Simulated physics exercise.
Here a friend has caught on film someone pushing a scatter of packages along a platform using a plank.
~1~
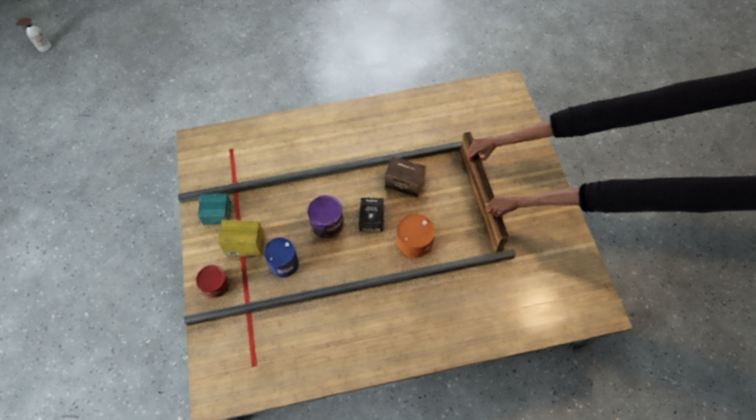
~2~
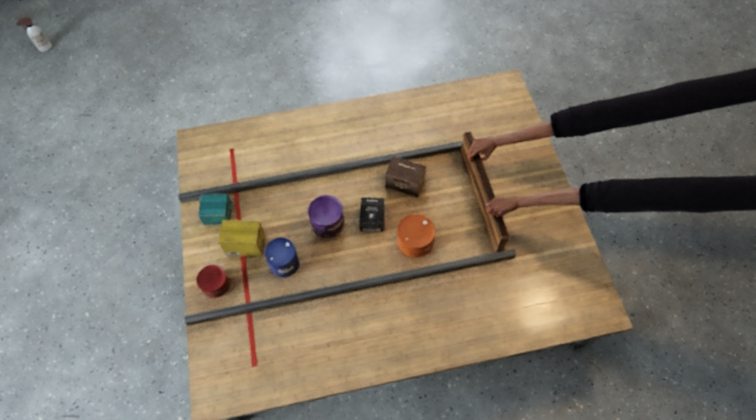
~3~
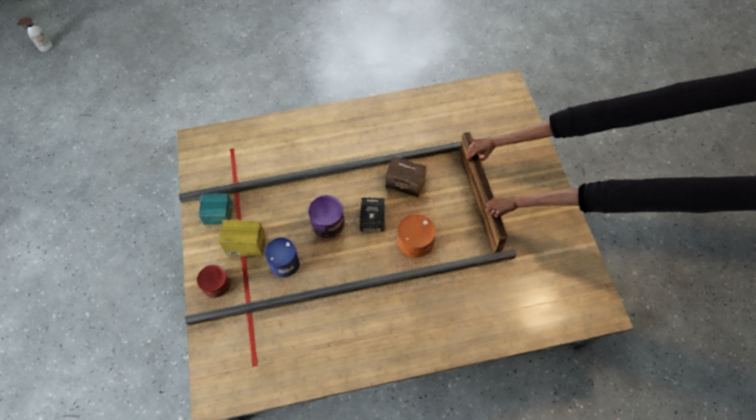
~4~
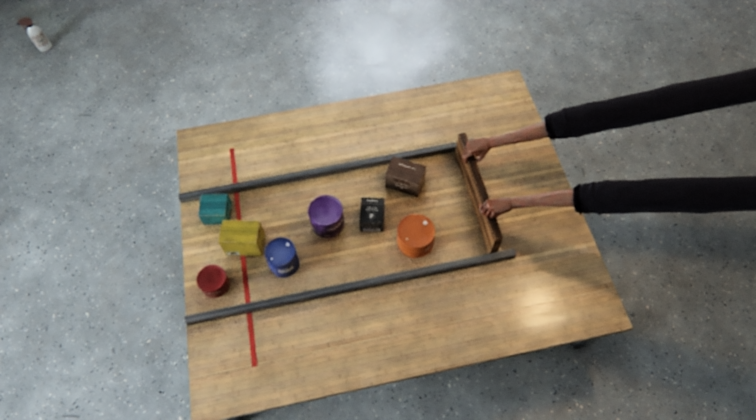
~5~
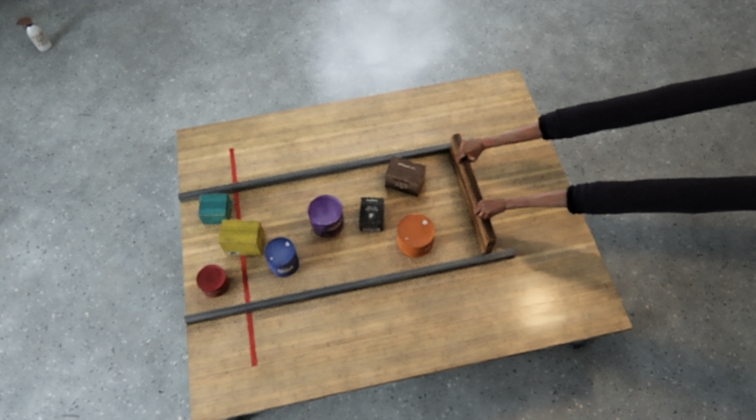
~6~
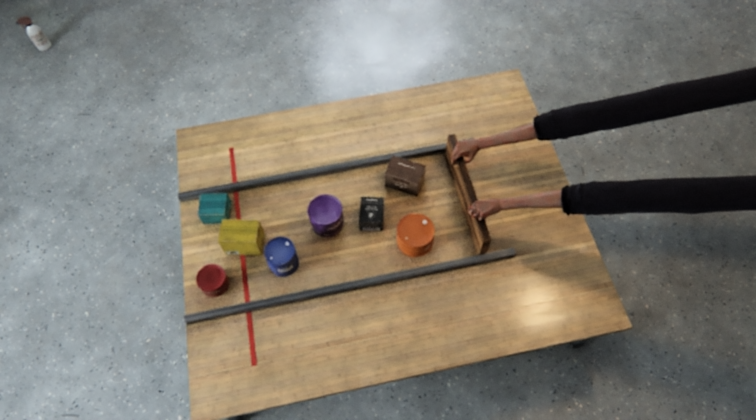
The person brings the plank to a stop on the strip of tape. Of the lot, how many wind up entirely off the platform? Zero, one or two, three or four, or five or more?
Just one or two fall.
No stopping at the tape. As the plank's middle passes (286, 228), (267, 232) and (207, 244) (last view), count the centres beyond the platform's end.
First 0, next 0, last 5.
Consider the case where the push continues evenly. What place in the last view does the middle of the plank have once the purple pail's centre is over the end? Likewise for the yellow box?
Near (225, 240) in the first case, near (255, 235) in the other.
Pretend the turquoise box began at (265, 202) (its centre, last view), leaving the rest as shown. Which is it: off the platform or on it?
It is safe.
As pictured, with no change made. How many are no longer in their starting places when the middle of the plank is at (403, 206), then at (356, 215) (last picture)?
So 2, and at the other place 4.
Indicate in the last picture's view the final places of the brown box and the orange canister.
Near (215, 214) and (223, 274).
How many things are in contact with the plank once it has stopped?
At rest, 3 are in contact.
Early on, none off yet; red pail at rest near (213, 281); turquoise box at rest near (215, 209); yellow box at rest near (242, 238).
A while later, none off yet; red pail travelled a little near (208, 282); turquoise box at rest near (215, 209); yellow box travelled about its own width near (207, 248).
Finally, the number that fall off is one or two; lost, yellow box and red pail.
